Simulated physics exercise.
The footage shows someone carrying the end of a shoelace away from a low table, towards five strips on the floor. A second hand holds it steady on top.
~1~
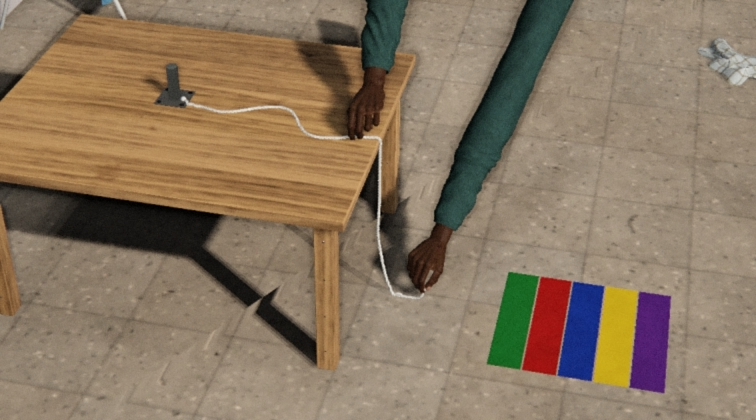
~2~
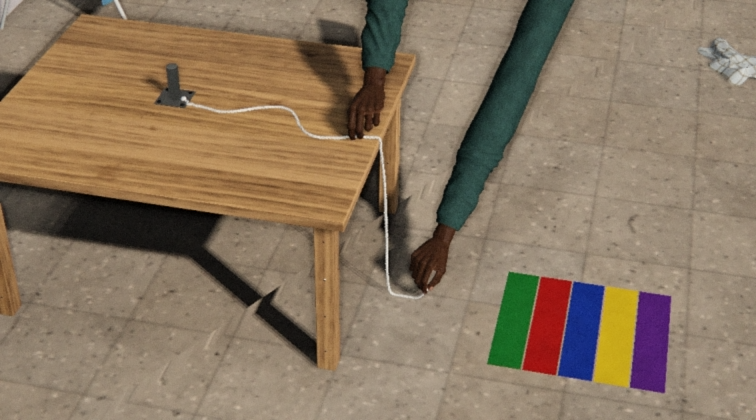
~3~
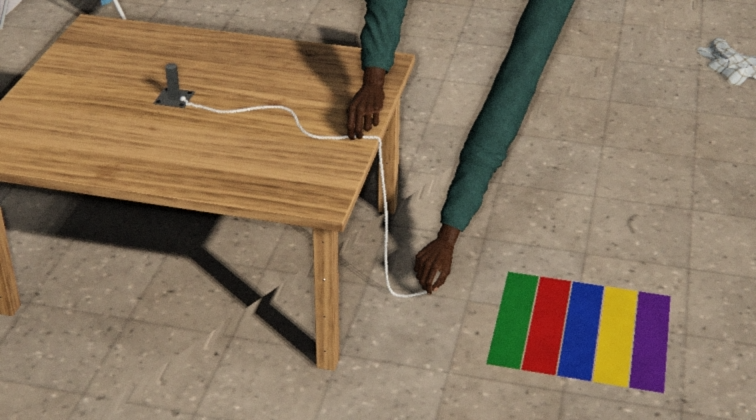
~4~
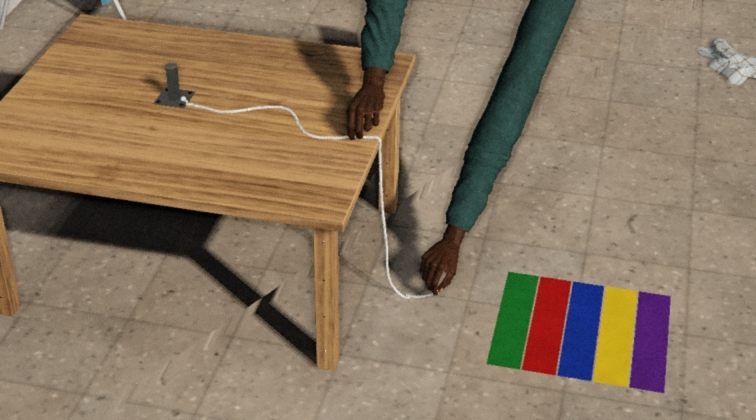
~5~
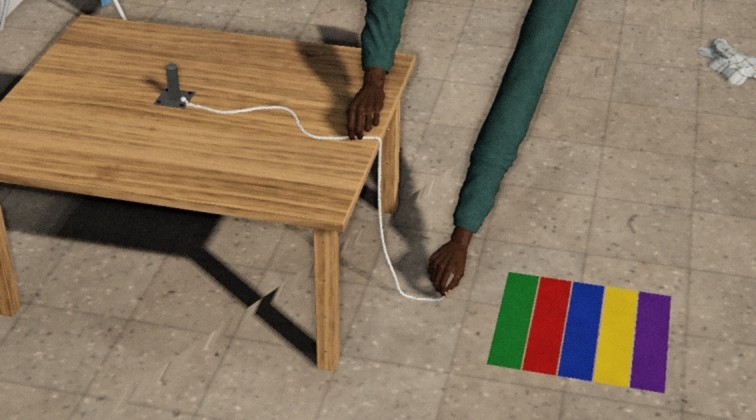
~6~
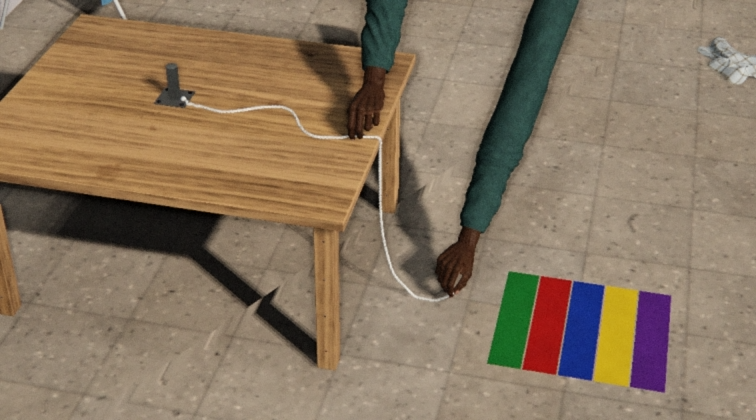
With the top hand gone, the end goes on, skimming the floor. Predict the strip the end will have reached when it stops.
I would say the blue strip.
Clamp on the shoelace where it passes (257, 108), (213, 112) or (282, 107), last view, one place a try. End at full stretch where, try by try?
About (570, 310), (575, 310) and (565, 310).
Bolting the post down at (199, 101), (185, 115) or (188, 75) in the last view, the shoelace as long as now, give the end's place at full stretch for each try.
Around (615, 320), then (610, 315), then (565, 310).
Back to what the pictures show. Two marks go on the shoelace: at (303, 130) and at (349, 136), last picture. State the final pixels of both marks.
They finish close to (332, 128) and close to (381, 141).
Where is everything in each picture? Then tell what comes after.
End (425, 289); green (507, 349); red (542, 355); blue (577, 360); yellow (613, 366); purple (649, 372), in the first frame.
End (427, 289); shoelace through (208, 108) (280, 107) (325, 138) (382, 159) (386, 221) (388, 282), in the second frame.
End (432, 290), in the third frame.
End (438, 291); shoelace through (207, 109) (279, 107) (325, 138) (380, 159) (383, 221) (391, 282), in the fourth frame.
End (445, 292), in the fifth frame.
End (453, 293); shoelace through (207, 108) (280, 107) (325, 137) (380, 159) (381, 220) (399, 281), in the sixth frame.
A little later, end near (526, 304); over green.
Next, end near (562, 310); over red.
When it is tight, end near (582, 313); over blue. It gets as far as the blue strip.
